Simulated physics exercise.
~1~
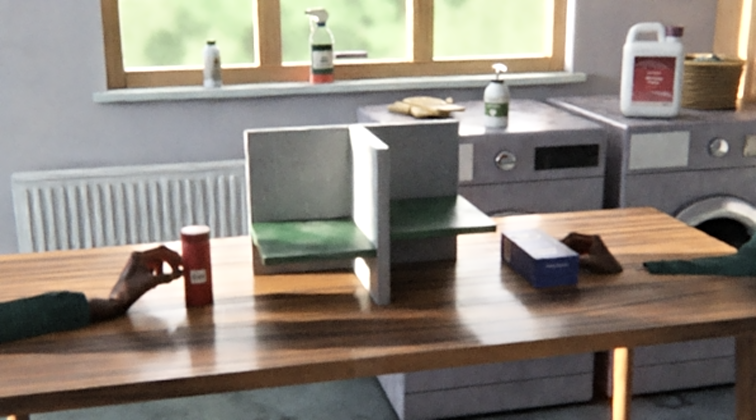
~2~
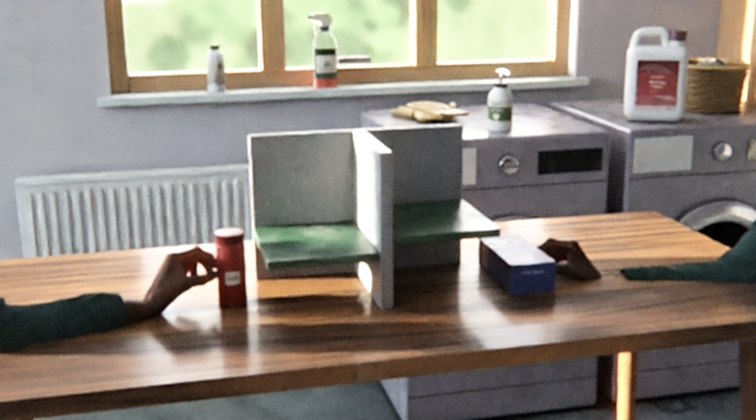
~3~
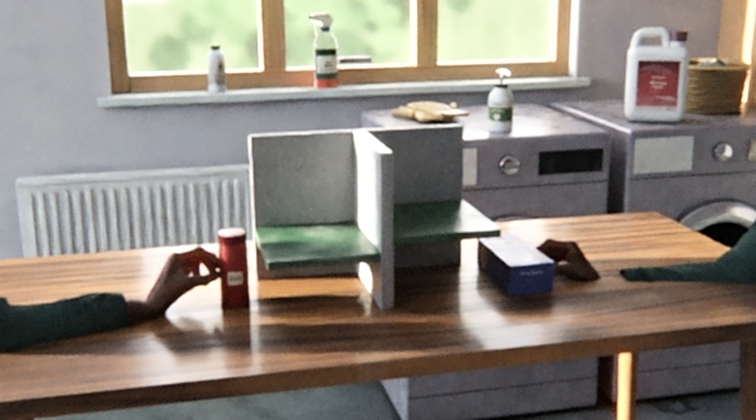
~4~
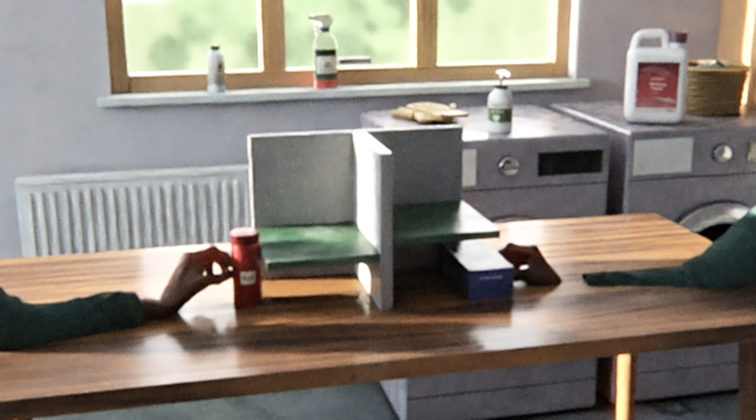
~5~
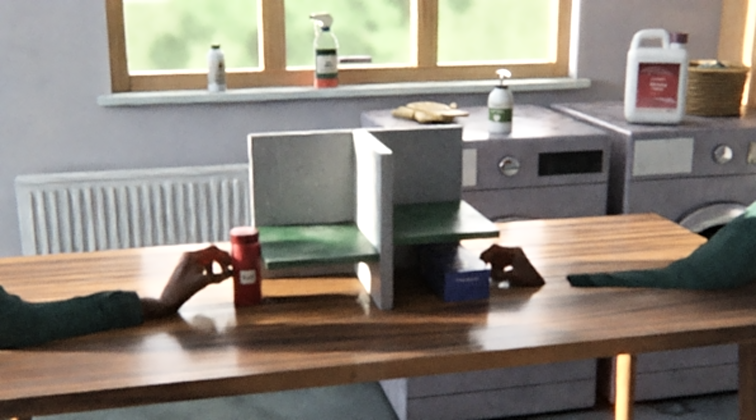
In a laundry room, two hands slid a red shaker and a blue packet across a wooden table toward a two-sided shelf; the packet, lying on its side, went in underneath from the right, while the upright shaker stopped at the left edge, too tall.
